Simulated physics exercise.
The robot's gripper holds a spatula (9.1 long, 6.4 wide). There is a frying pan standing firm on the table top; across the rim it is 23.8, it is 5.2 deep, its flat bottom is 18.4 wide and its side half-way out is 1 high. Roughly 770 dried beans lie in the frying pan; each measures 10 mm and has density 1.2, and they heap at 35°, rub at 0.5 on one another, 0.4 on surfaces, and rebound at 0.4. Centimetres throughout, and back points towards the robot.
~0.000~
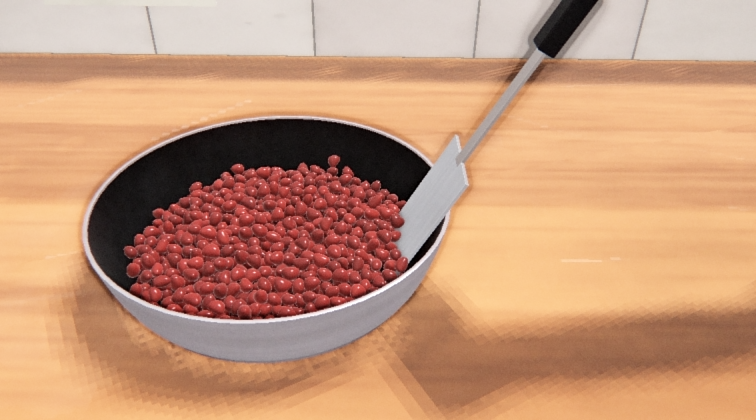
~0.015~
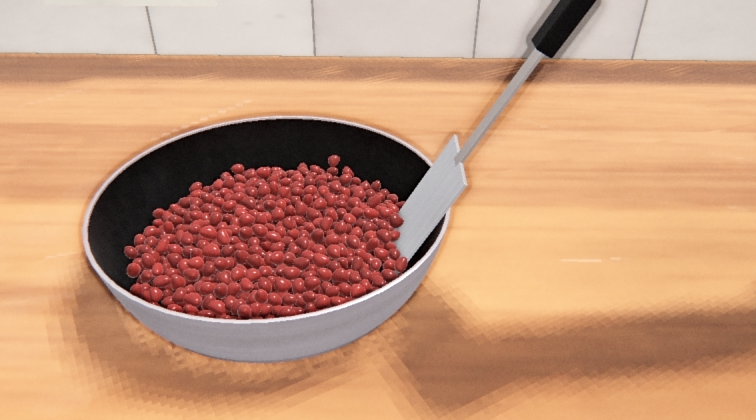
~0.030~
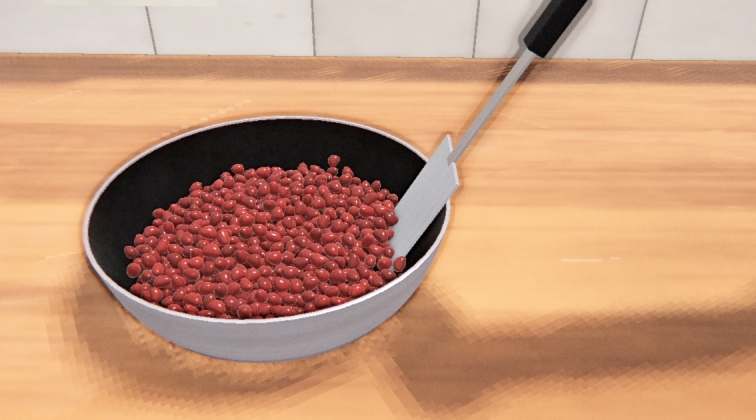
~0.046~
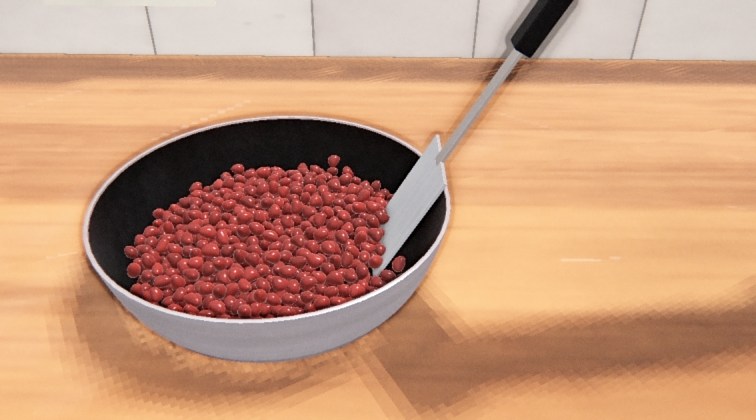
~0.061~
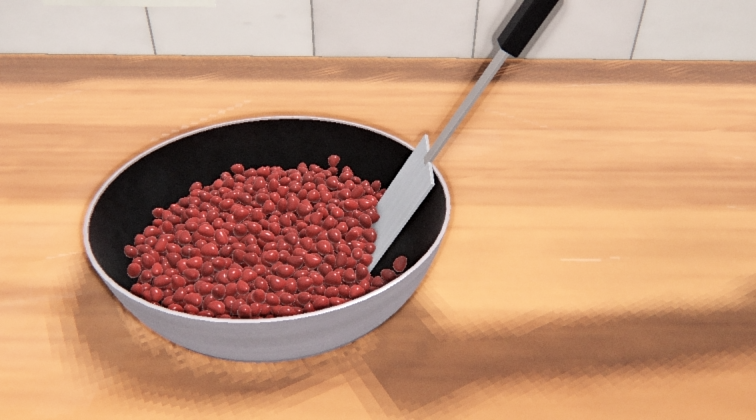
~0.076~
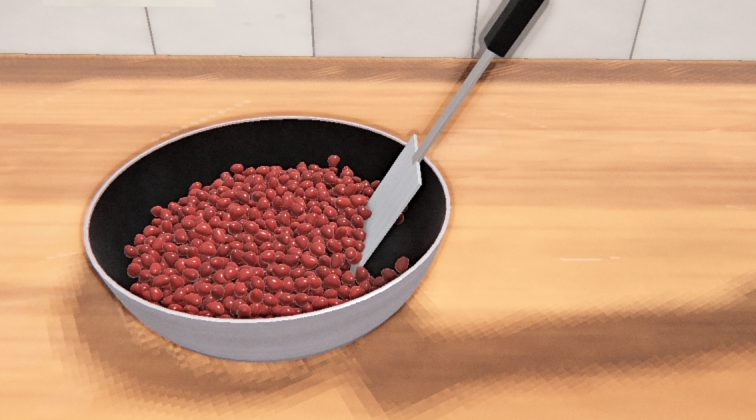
To begin with, a spatula with a black handle rests against the right inner side of a frying pan heaped with dark red beans on a wooden surface. The spatula then slides a short way left, nudging the beans at the right edge inward, while a few stay behind it and the pan keeps still.
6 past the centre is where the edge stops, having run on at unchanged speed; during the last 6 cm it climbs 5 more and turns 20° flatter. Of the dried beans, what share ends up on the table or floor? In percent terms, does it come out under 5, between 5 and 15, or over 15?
It comes out under 5 %.
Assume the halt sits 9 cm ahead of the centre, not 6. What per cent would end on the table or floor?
It would come to roughly 10 percent.
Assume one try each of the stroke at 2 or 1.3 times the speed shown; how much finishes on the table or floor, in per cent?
Some 10 and 0 per cent.
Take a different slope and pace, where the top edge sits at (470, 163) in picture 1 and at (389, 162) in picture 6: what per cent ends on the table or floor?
Some 10 per cent.
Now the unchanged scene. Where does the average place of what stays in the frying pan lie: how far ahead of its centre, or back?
It sits some 3.5 centimetres ahead of centre.
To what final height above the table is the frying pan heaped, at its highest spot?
Close to 6.0 centimetres high.
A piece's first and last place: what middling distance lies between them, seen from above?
Distance: Around 2 cm.
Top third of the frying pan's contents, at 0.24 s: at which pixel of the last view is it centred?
I'd put it somewhere near (201, 217).
By 0.16 s, sloping 61°, highest piece 5 above the table; 767 in the frying pan.
By 0.24 s, sloping 51°, highest piece 6 above the table; 767 in the frying pan.
By 0.47 s, sloping 41°, highest piece 6 above the table; 763 in the frying pan, 1 on the table or floor, 3 on the blade or in flight.
By 1.52 s, sloping 41°, highest piece 6 above the table; 763 in the frying pan, 4 on the table or floor.
Final count, 763 in the frying pan, 4 on the table or floor. That is 1 % on the table or floor.
